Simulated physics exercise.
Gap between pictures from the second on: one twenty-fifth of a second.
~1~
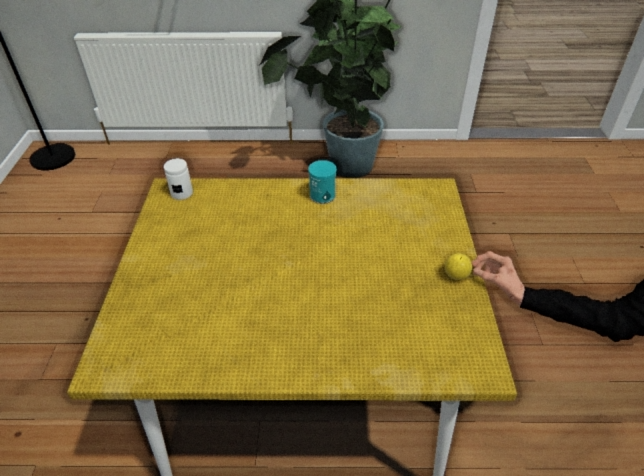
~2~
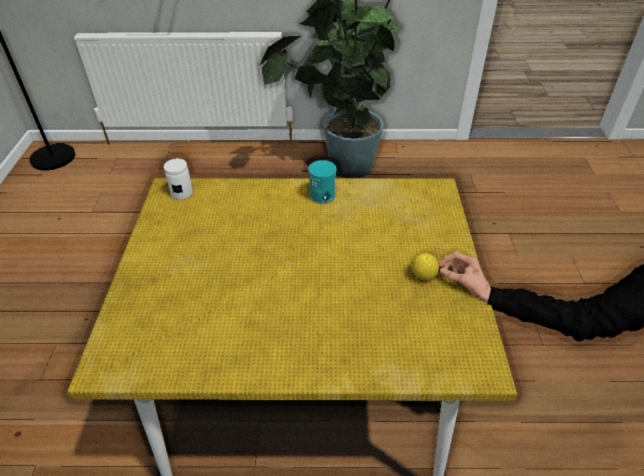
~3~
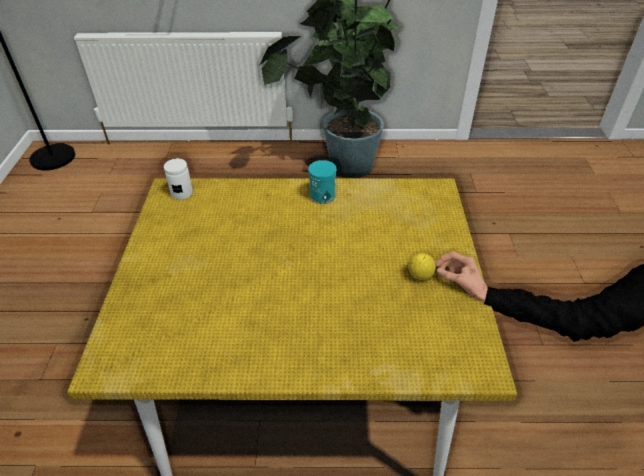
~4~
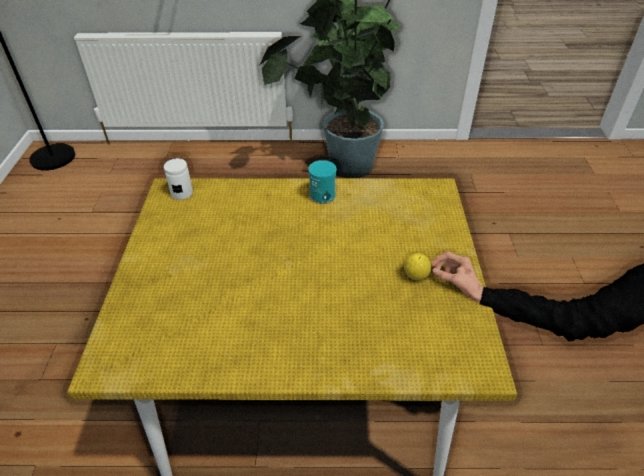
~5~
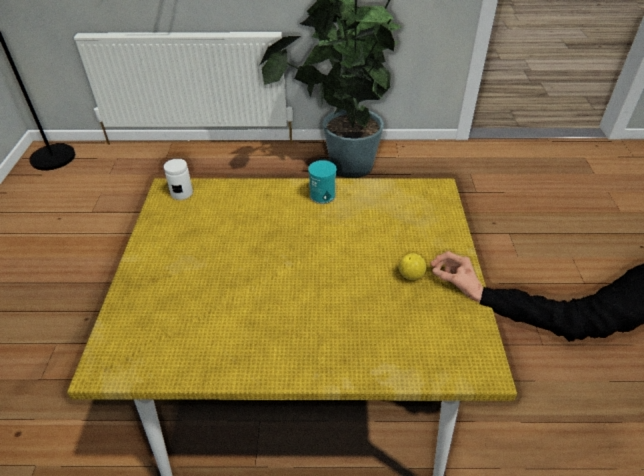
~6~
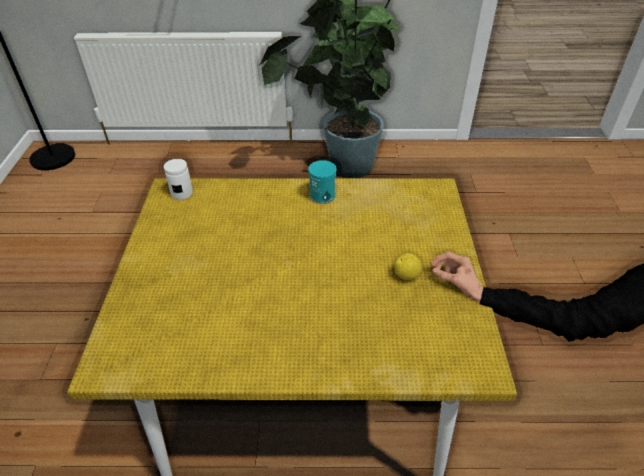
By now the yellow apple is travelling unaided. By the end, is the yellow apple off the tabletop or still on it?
By the end it is still on the tabletop.
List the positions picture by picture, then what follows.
In the first frame, under the hand; yellow apple (458, 267).
In the second frame, under the hand; yellow apple (425, 267).
In the third frame, under the hand; yellow apple (422, 267).
In the fourth frame, yellow apple (418, 267).
In the fifth frame, yellow apple (413, 267).
In the sixth frame, yellow apple (408, 267) displaced a little.
Then, 0.10 s past the last view, yellow apple displaced about its own width near (398, 267).
Then, 0.20 s past the last view, yellow apple displaced about its own width near (390, 267).
Then, 0.30 s past the last view, yellow apple displaced about its own width near (385, 267).
Then, 0.50 s past the last view, yellow apple displaced about its own width near (380, 267).
Finally, moved from the start, yellow apple. Final places as the last picture's camera would see them, yellow apple near (380, 267).
